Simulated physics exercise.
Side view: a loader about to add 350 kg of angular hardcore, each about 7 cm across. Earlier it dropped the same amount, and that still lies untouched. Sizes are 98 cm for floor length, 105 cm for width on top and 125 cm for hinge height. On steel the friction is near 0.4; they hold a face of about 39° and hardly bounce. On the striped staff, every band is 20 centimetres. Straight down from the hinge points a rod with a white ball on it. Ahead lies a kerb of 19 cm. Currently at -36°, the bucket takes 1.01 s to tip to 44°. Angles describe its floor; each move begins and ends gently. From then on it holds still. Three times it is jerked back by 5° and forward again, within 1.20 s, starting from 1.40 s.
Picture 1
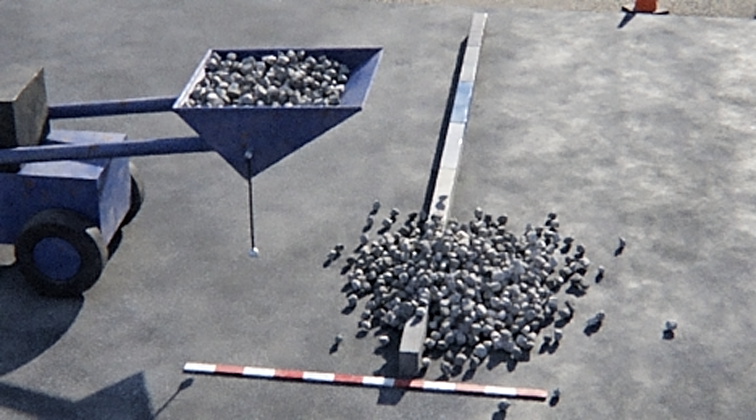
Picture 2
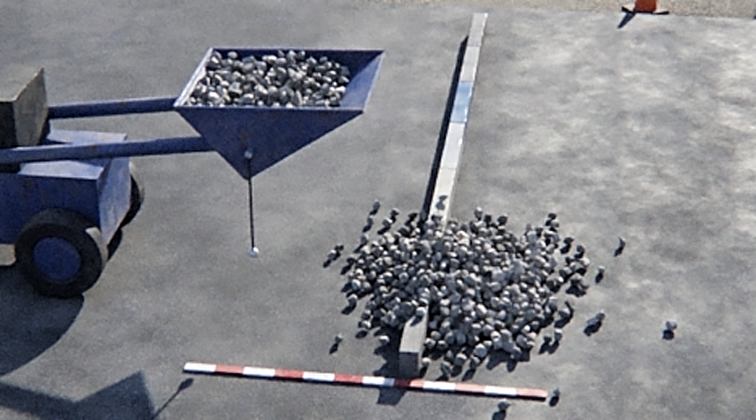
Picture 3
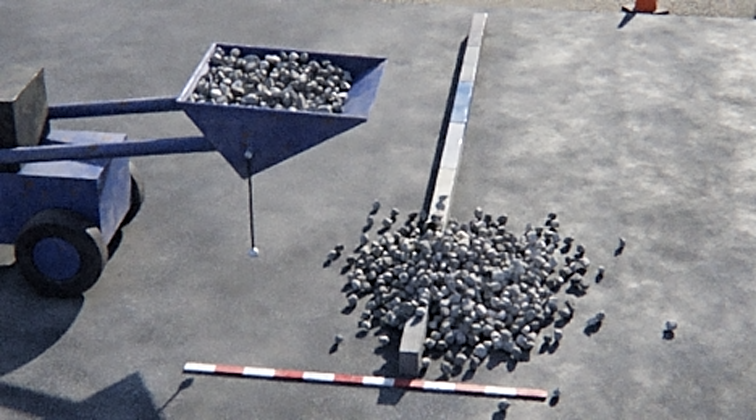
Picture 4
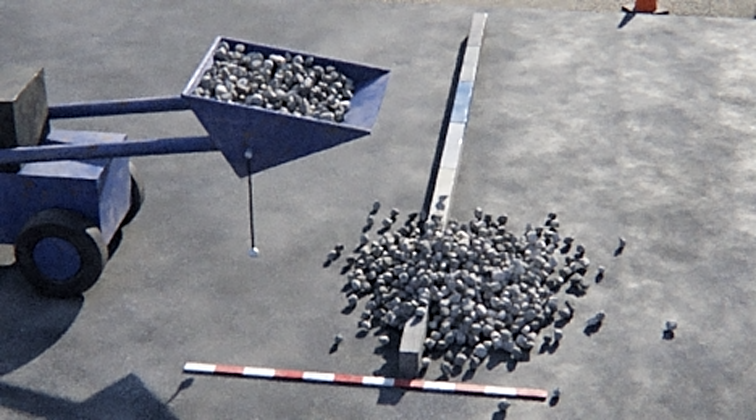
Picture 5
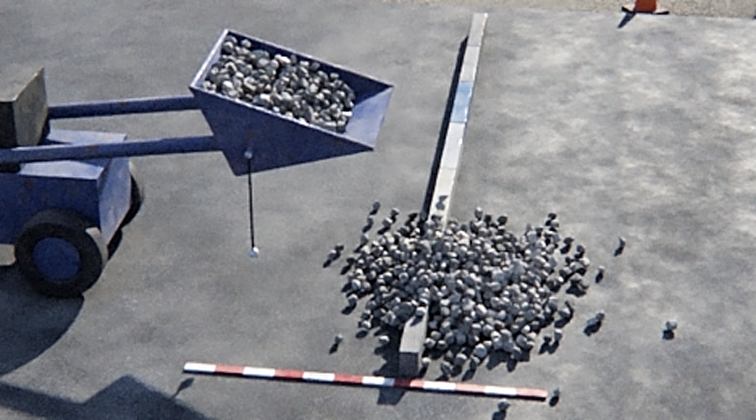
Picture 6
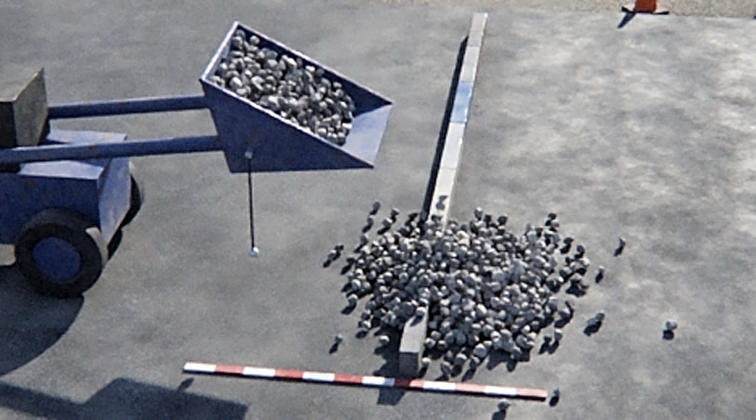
A blue loader bucket full of grey stones tilts forward beside a still stone pile.
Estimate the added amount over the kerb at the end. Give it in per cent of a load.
Roughly 5 per cent of a load.
Then, 0.3 s after the last picture the floor is at 32°; in per cent of one load, 100 in the bucket, 27 on this side of the kerb, 73 over the kerb; the foremost stones are at (604, 283).
Then, 0.7 s after the last picture the floor is at 44°; in per cent of one load, 72 in the bucket, 55 on this side of the kerb, 73 over the kerb; the foremost stones are at (604, 283).
Then, 2.6 s after the last picture the floor is at 44°; in per cent of one load, 0 in the bucket, 122 on this side of the kerb, 78 over the kerb; the foremost stones are at (604, 283).
Then, 5.2 s after the last picture the floor is at 44°; in per cent of one load, 0 in the bucket, 122 on this side of the kerb, 78 over the kerb; the foremost stones are at (604, 283). Net gain over the kerb, 5.
